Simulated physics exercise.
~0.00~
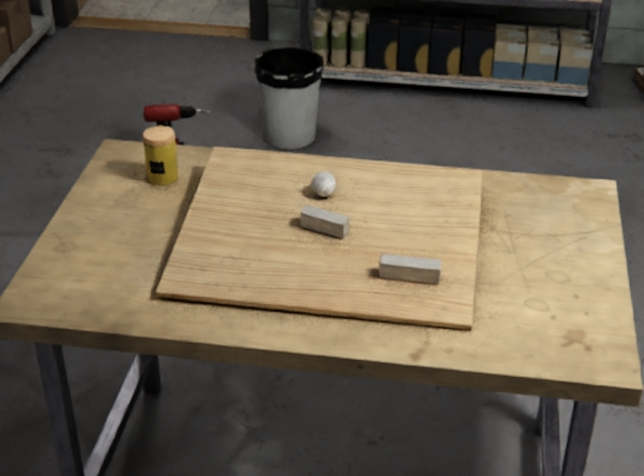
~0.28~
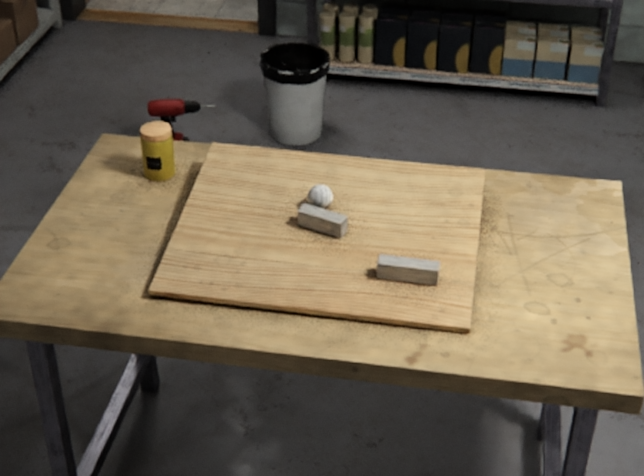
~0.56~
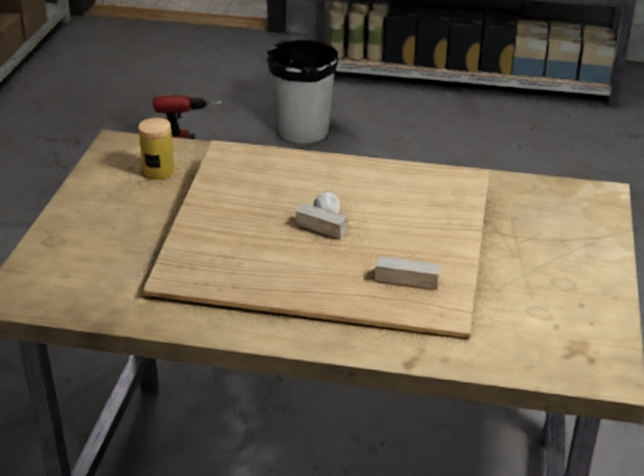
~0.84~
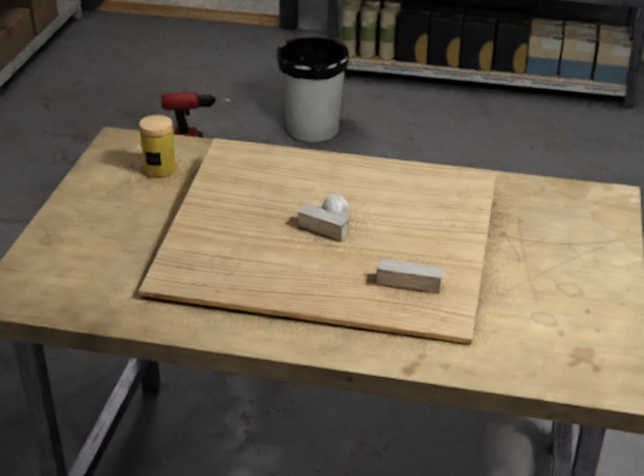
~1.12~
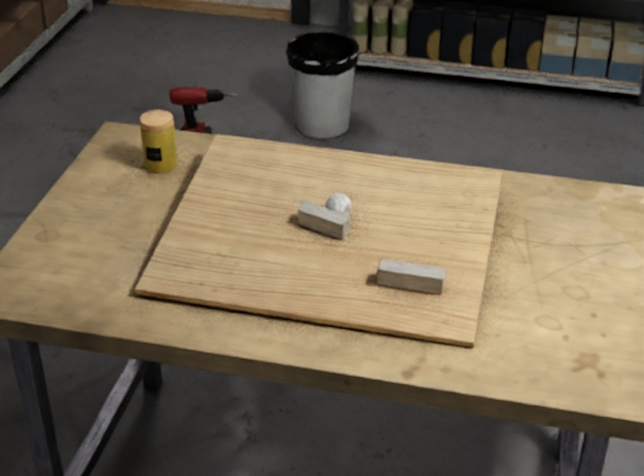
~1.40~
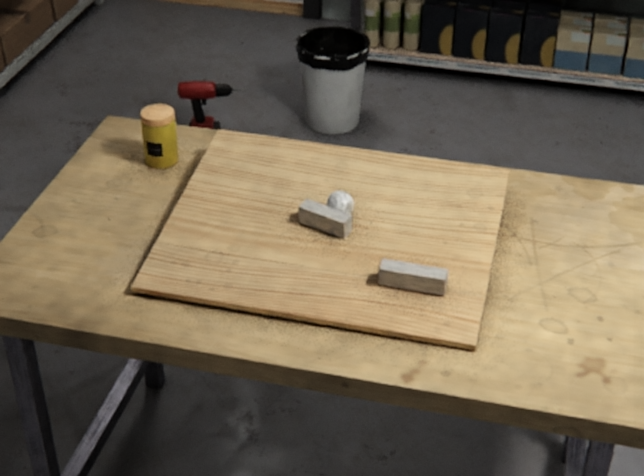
A large wooden workbench stands on a grey workshop floor, seen from above at an angle, with a pale wooden board lying on it. Two grey blocks rest on the board, and a small whitish ball-like onion sits just behind the one nearer the middle. A yellow jar stands at the back left, with a red drill, a bin and stocked shelves beyond. The onion moves a short way towards the near edge, meets the middle block, and shifts slightly right along it. It ends held behind the block, while the view drifts gently sideways and the jar stays put.
